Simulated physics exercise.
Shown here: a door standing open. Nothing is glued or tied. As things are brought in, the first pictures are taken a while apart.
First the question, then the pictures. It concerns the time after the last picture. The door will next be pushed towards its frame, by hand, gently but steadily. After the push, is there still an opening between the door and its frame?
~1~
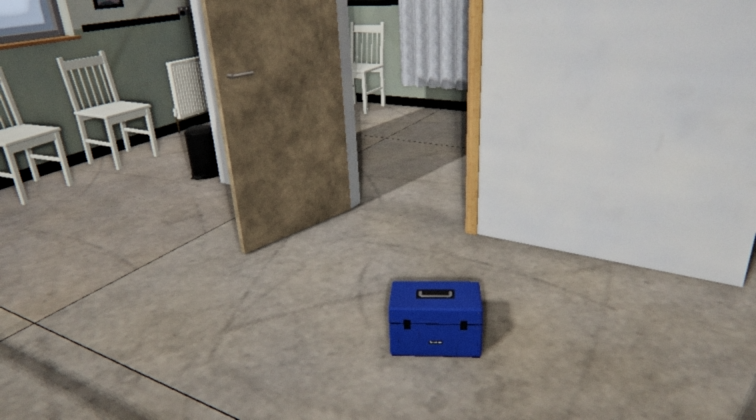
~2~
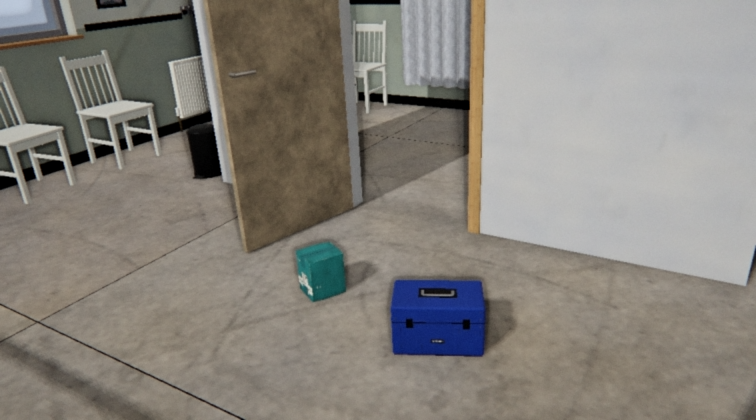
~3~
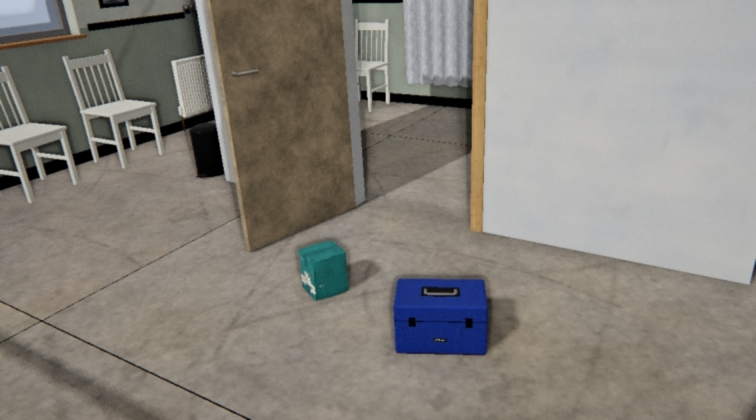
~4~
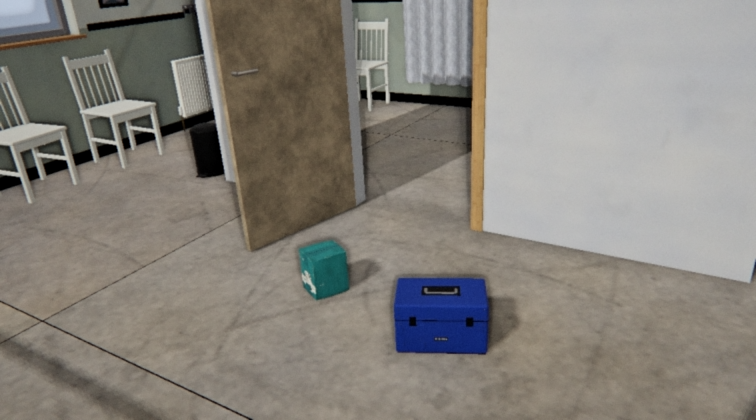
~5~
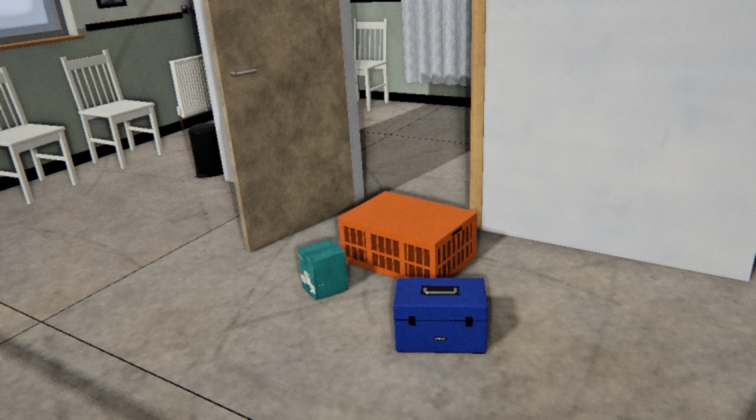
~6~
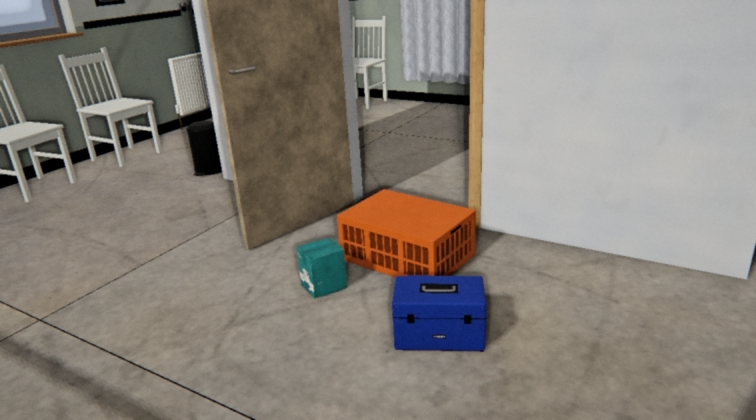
My guess: Door kept ajar.
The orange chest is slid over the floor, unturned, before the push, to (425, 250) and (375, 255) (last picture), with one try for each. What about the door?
First try: It gets caught partway; second try: It gets caught partway.
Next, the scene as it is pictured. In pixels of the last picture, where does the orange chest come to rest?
End point in the final view: About (421, 235).
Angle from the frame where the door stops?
Roughly 55 degrees open.
Then, 0.40 s after the last picture, door 95° open.
Then, 0.70 s after the last picture, door 75° open.
Then, 0.90 s after the last picture, door 61° open; orange chest slid a little near (412, 235).
Then, 1.00 s after the last picture, door 58° open; orange chest slid a little near (418, 235).
At rest, door 57° open; all 3 in place. Seen from the same camera at the end, orange chest near (421, 235).
